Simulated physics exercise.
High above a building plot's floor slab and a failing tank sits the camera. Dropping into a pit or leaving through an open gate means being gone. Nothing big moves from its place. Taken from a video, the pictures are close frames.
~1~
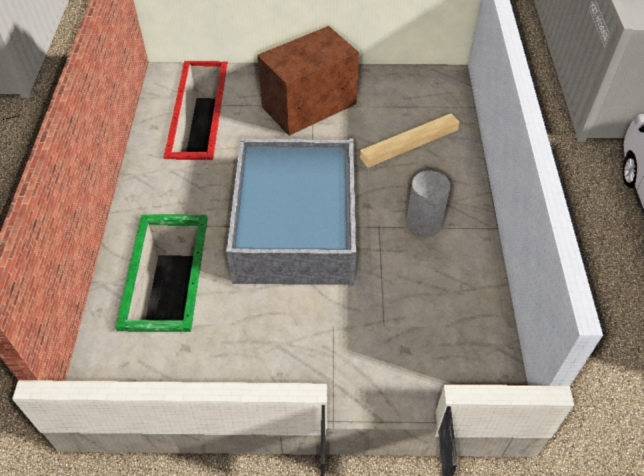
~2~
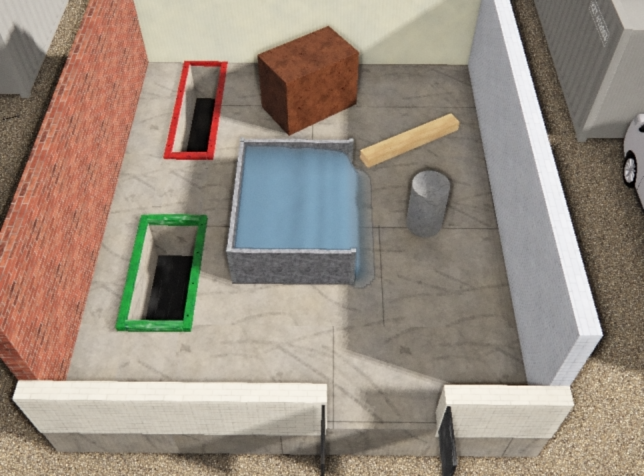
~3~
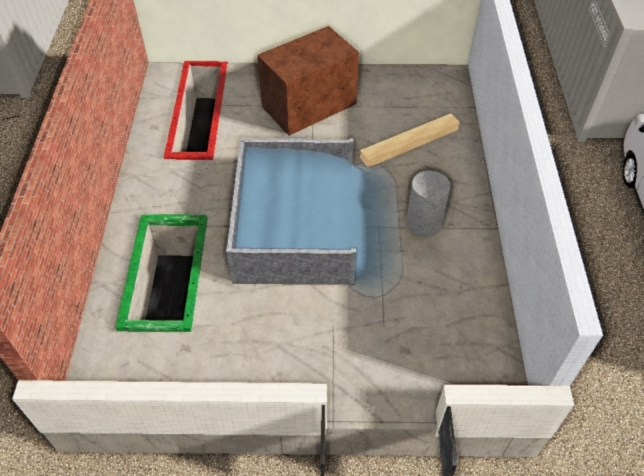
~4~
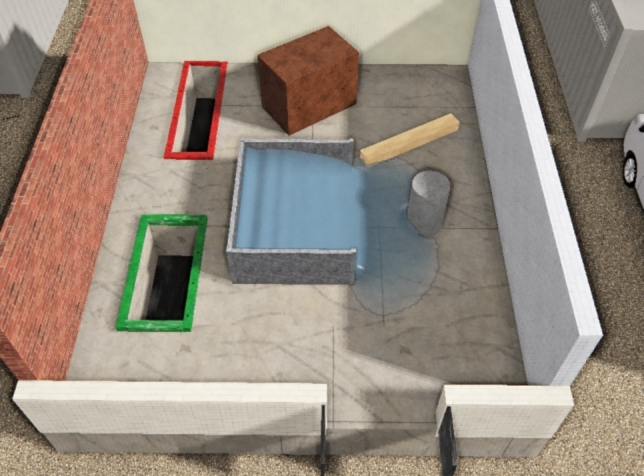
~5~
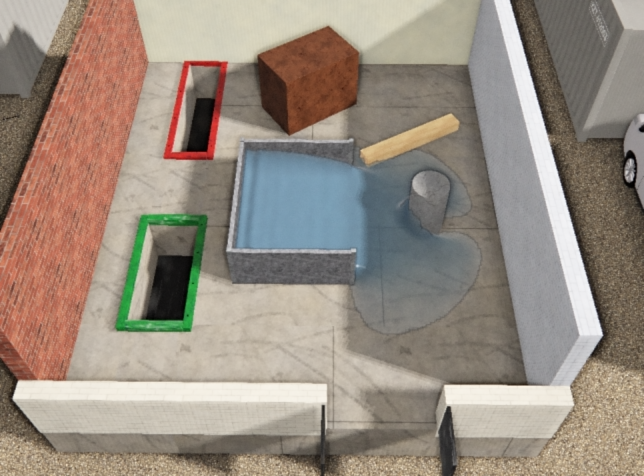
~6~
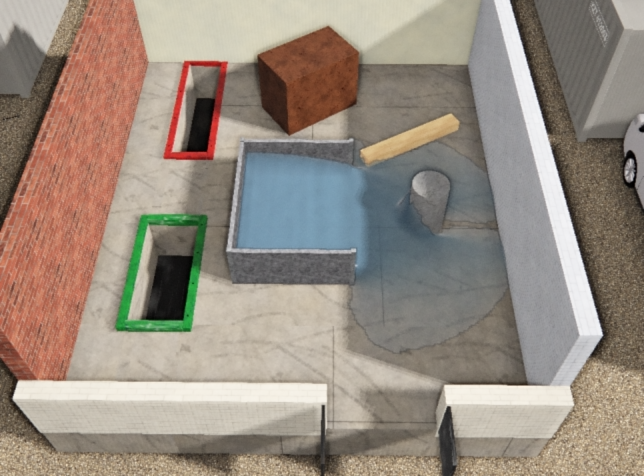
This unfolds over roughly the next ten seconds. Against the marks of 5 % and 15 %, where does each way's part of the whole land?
The gate gets a big share of it - past fifteen per cent, the green pit gets hardly any of it - below five per cent, the red pit gets hardly any of it - below five per cent.
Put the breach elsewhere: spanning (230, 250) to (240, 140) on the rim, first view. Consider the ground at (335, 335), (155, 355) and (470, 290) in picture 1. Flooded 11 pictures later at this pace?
First point spared, second point spared, third point spared.
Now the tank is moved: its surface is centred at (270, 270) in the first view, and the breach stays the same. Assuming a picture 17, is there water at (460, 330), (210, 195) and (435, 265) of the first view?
Well, first one got wet, second one stays dry, third one got wet.
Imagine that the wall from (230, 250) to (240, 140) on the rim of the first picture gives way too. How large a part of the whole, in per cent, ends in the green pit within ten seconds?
Green 35 %.
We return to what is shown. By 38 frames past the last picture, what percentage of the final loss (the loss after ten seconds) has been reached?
Share gone: About 60 %.
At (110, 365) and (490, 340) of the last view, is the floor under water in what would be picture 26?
First spot spared; second spot swamped.
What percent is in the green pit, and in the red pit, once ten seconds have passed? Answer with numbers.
Close to 0 per cent, and close to 2 per cent.
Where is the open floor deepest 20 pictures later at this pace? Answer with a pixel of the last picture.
My finger goes to (494, 412).
A moment on, water covers 25 % of the floor; the gate 0 %, the green pit 0 %, the red pit 0 %.
Next, water covers 30 % of the floor; the gate 0 %, the green pit 0 %, the red pit 0 %.
Then, water covers 55 % of the floor; the gate 2 %, the green pit 0 %, the red pit 0 %.
Later, water covers 80 % of the floor; the gate 10 %, the green pit 0 %, the red pit 2 %.
In the end, water covers 90 % of the floor; the gate 18 %, the green pit 0 %, the red pit 2 %.
